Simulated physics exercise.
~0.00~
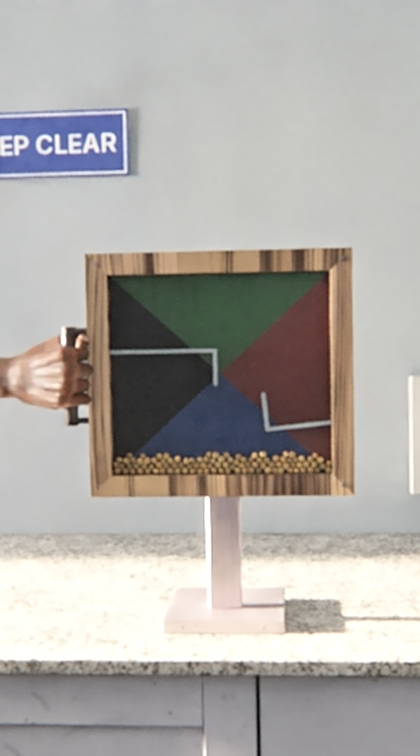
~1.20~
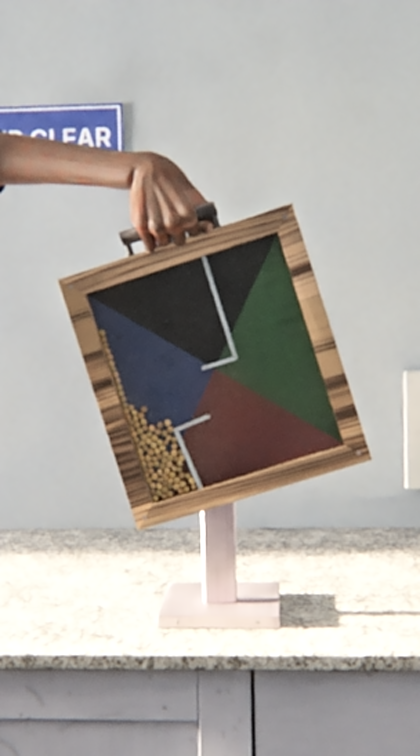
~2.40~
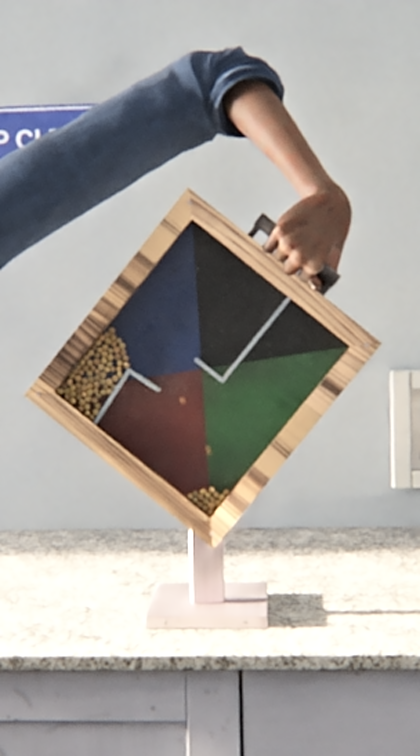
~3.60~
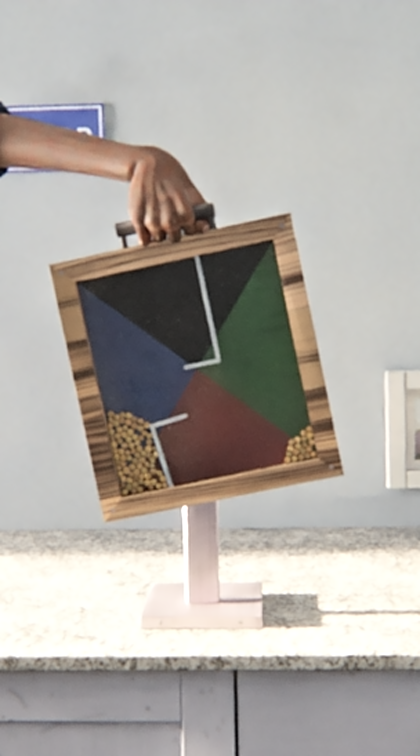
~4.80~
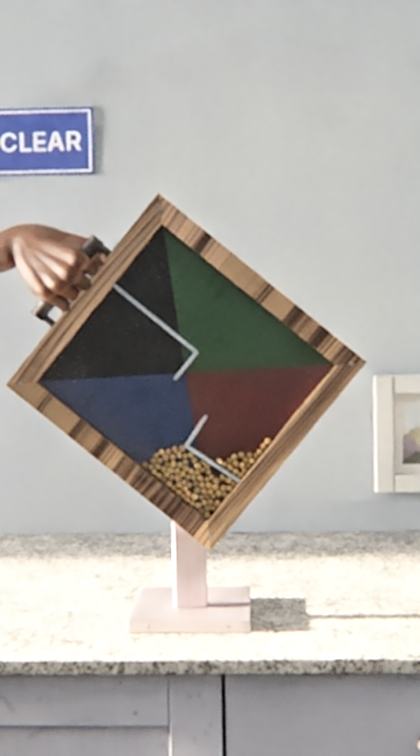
A hand on the handle turned a square wooden case of small beads clockwise on its stand until some spilled toward the green wedge, then swung it partway back, leaving the beads heaped at the bottom corner across the blue and red wedges.
